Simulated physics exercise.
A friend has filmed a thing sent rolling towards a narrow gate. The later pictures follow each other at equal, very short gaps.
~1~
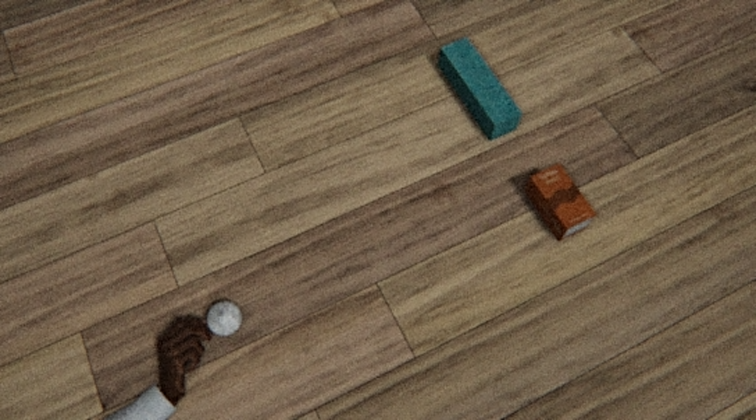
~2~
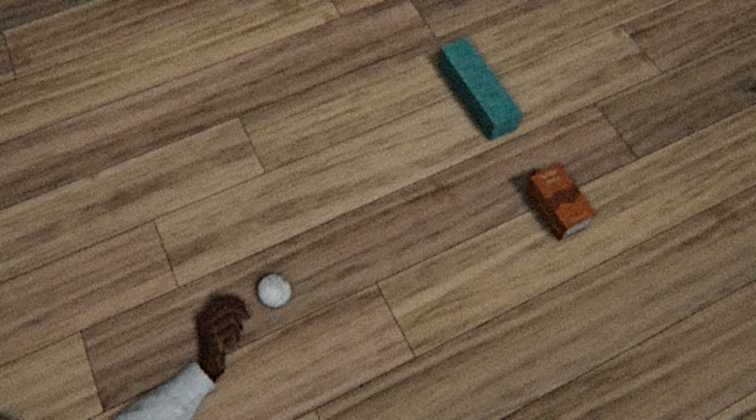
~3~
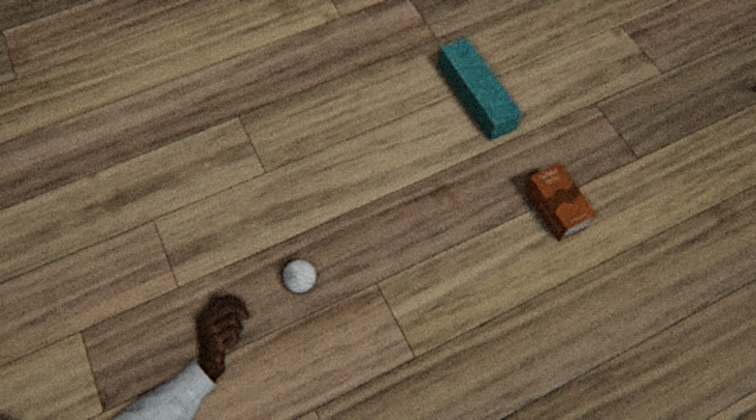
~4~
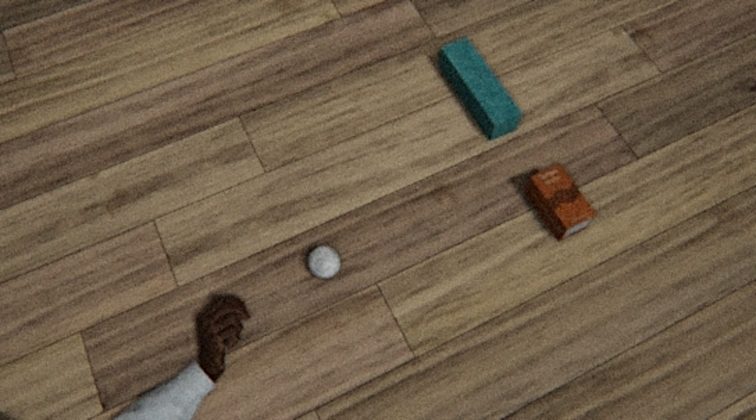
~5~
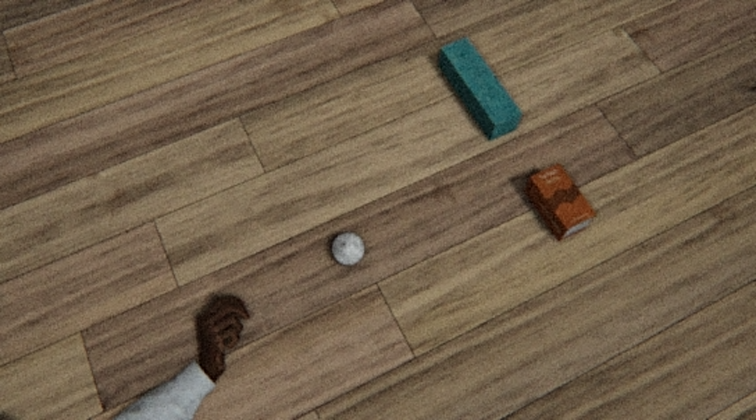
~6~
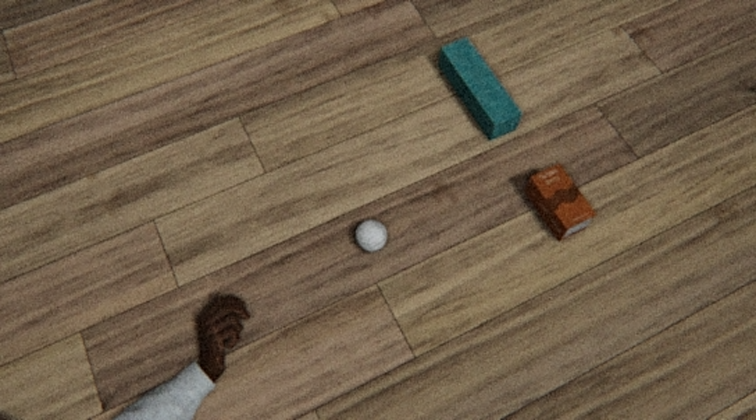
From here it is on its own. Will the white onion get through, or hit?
In the end the white onion gets between the blocks.
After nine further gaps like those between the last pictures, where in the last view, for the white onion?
Around (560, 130).
Then, 0.64 s on from there, white onion heading on near (684, 59).
In the end, the white onion rolls through.
